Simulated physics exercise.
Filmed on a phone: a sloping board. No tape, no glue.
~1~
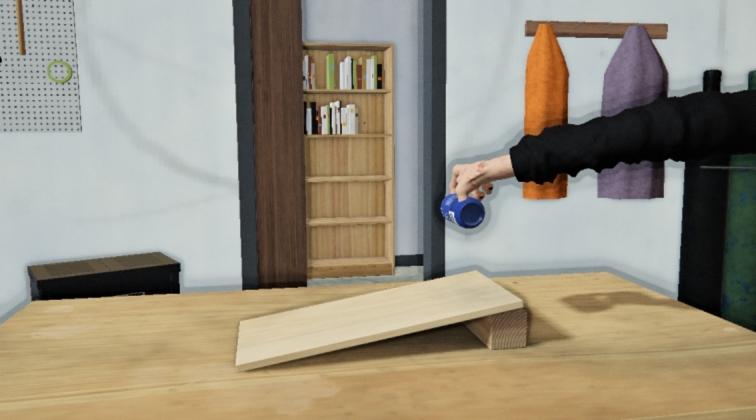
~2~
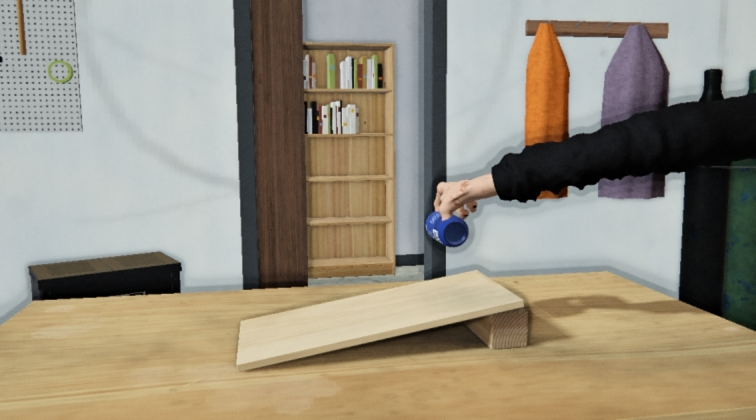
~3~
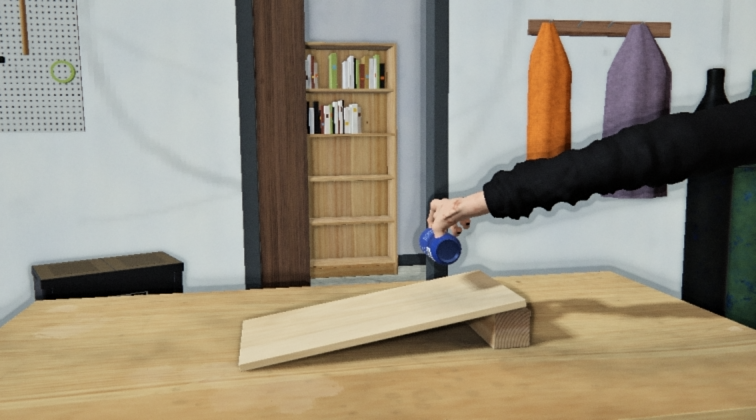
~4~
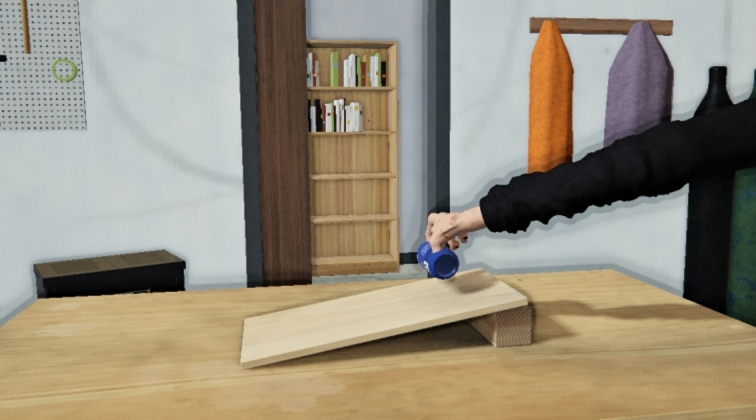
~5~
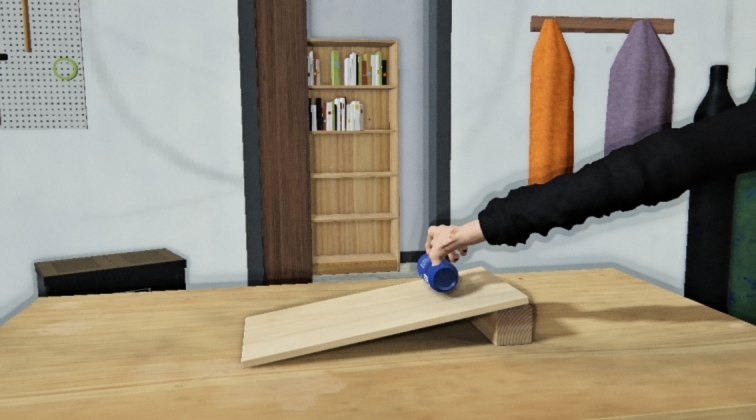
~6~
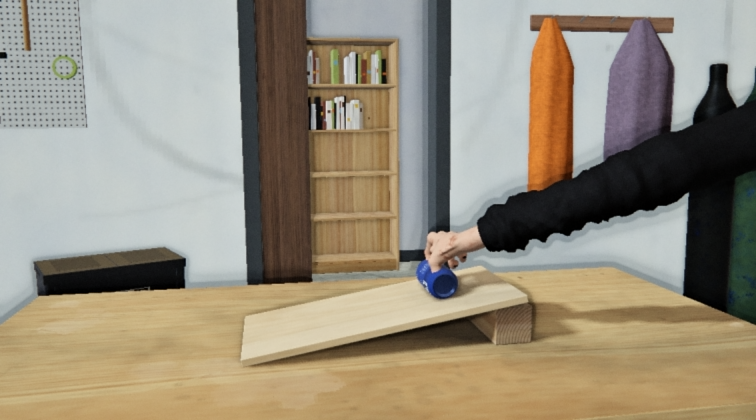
A hand lowers a blue can onto the upper part of a sloping wooden board.
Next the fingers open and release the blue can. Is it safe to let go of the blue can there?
Outcome: The blue can slides or rolls down.
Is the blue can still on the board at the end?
It comes off the board.
Then, 0.80 s on from there, blue can shifted well along near (326, 302).
Then, 1.30 s on from there, blue can now off the board.
Then, 1.70 s on from there, things are still on the move.
Then, 2.00 s on from there, as before.
In the end, off the board, blue can. The blue can runs down the board.
